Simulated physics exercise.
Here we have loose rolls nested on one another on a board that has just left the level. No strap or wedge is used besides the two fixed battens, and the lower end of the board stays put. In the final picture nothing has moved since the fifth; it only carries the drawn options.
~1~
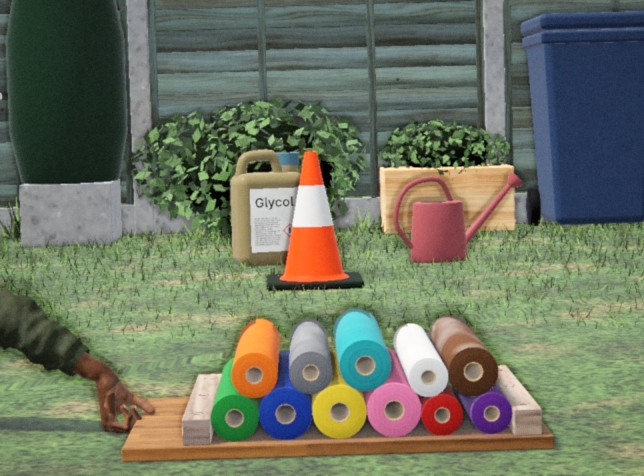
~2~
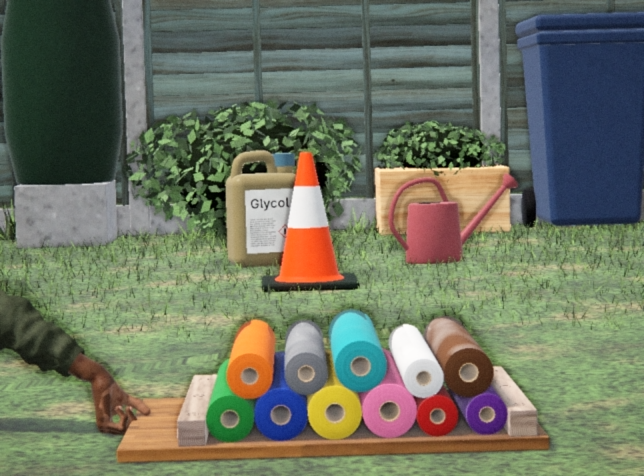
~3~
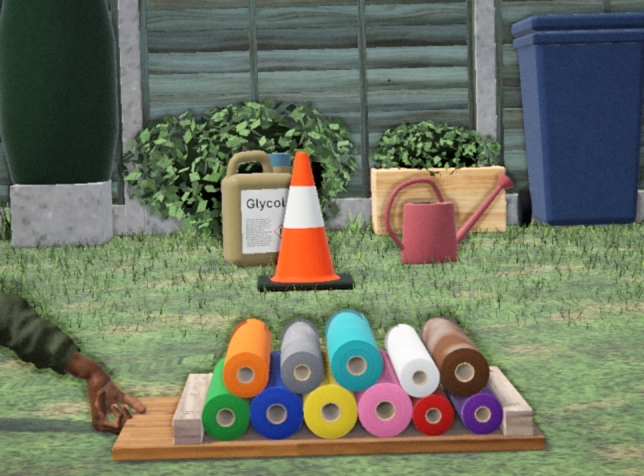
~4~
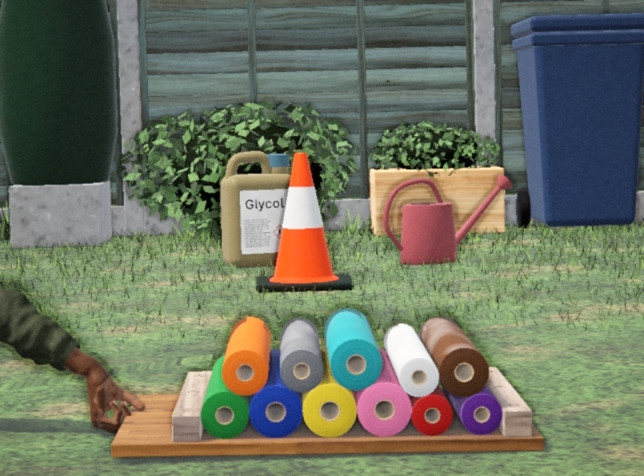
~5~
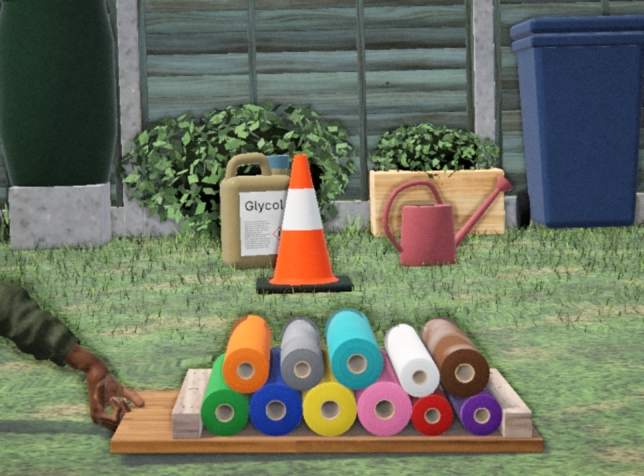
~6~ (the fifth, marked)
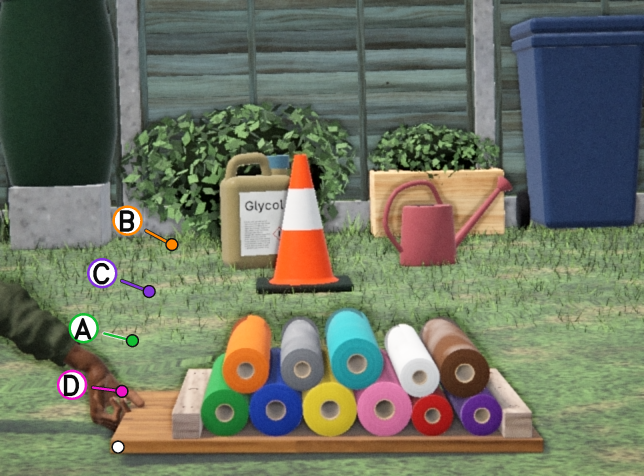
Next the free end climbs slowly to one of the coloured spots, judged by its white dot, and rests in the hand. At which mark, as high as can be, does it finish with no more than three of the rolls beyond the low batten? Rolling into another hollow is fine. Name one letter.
At most to B.
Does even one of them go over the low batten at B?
Yes.
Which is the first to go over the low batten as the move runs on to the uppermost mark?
The brown one.
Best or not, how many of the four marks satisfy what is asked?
Four of the four.
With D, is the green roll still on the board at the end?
The green roll: Yes.
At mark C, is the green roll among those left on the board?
The green roll: Yes.
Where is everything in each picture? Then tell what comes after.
In the first frame, green roll (235, 418); blue roll (285, 414); yellow roll (339, 412).
In the second frame, yellow roll (335, 413); pink roll (389, 411).
In the third frame, board (326, 409); green roll (226, 417); blue roll (277, 414); white roll (419, 378).
In the fourth frame, board (324, 408); green roll (225, 415); blue roll (276, 412).
In the fifth frame, board (325, 407); green roll (225, 413); blue roll (276, 410).
On the marked copy, A at (132, 341); B at (172, 245); C at (149, 291); D at (122, 391); the white dot at (118, 447).
Following B. Soon after the start, board at 17°.
Later, board at 30°.
In the end, board at 30°, two over the low batten (white, brown).
As for the rest, A one over the low batten (brown); C two over the low batten (white, brown); D one over the low batten (brown).
